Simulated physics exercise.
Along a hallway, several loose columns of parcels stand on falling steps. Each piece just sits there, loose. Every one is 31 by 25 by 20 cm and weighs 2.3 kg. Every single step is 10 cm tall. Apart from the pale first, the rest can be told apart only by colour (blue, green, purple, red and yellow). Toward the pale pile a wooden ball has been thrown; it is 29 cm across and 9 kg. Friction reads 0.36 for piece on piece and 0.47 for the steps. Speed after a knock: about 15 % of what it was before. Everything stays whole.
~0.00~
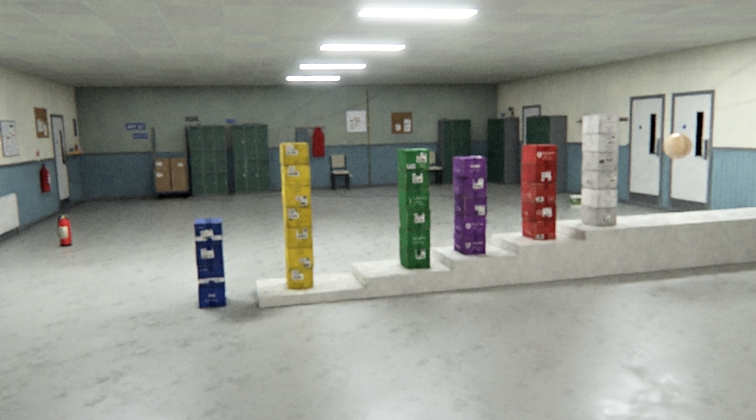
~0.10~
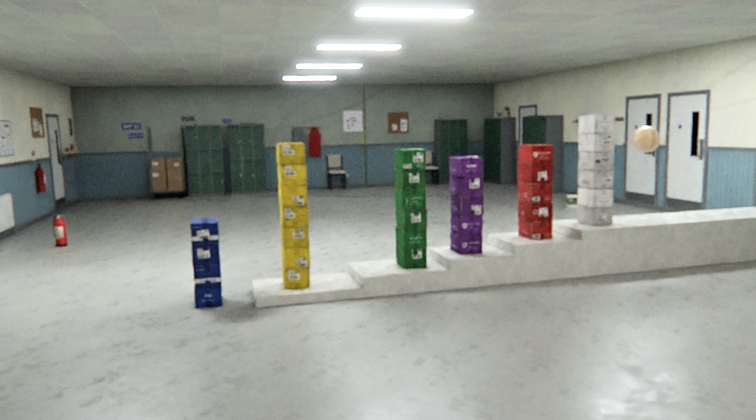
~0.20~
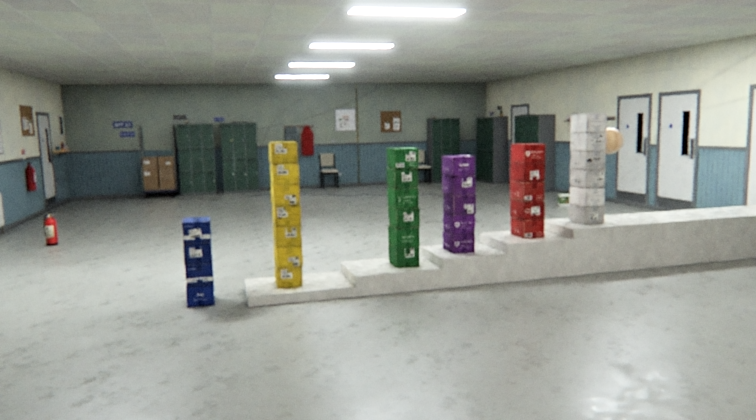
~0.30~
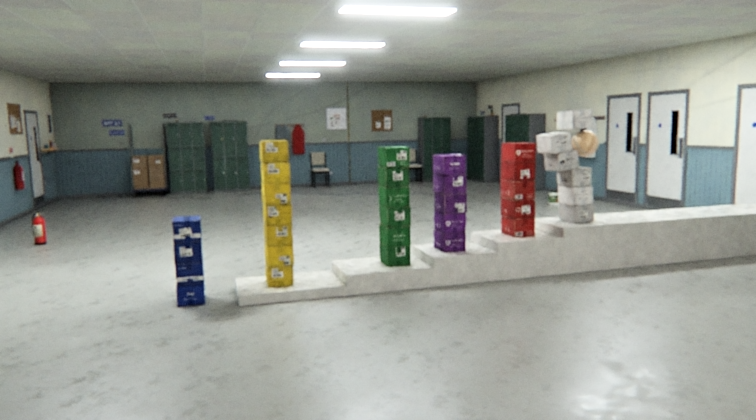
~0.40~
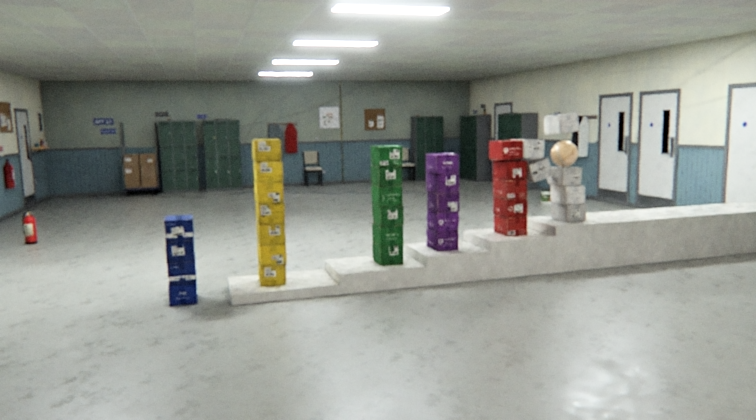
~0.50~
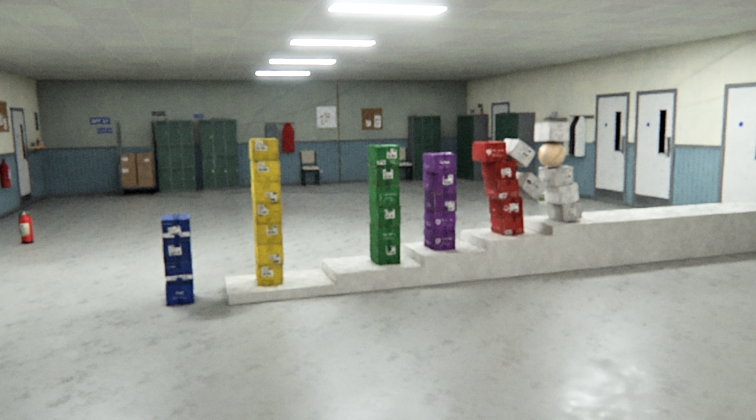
In the video, a wooden ball flies leftward into a white stack of parcels on a stepped ledge, knocking its pieces out of line, and the neighbouring red stack shifts and leans left while the other coloured stacks stay still.
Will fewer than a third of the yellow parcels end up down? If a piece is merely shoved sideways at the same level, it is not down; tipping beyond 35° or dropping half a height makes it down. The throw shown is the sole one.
No.
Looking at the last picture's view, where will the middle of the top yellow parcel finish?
Look near (265, 301) in the final frame.
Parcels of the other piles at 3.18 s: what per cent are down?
By then 85 %.
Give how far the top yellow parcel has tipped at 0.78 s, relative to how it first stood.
Angle at that time, about 0 degrees.
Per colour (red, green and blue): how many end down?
Tally: Red = 4, green = 6, blue = 3.
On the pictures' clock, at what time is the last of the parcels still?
Roughly 4.0 s.
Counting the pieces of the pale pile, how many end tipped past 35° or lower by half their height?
The answer is 6 of the pale ones.
After 0.78 s, 3 of the pale pile down; none of the 7 yellow parcels down (1 of 27 in all colours); top yellow parcel unmoved; top red parcel leaning 34°, 13 cm lower.
After 1.42 s, 6 of the pale pile down; none of the 7 yellow parcels down (4 of 27 in all colours); top yellow parcel unmoved; top purple parcel leaning 17°.
After 2.34 s, 6 of the pale pile down; none of the 7 yellow parcels down (14 of 27 in all colours); top yellow parcel leaning 28°; top purple parcel on its side.
After 3.18 s, 6 of the pale pile down; 6 of the 7 yellow parcels down (23 of 27 in all colours); top yellow parcel on its side; top purple parcel on its side.
At rest (4.3 s), 6 of the pale pile down; 6 of the 7 yellow parcels down (23 of 27 in all colours); top yellow parcel on its side; top blue parcel upside down. That is 86 per cent. As the last picture would show them, middles, top yellow parcel near (265, 301), top blue parcel near (33, 306).
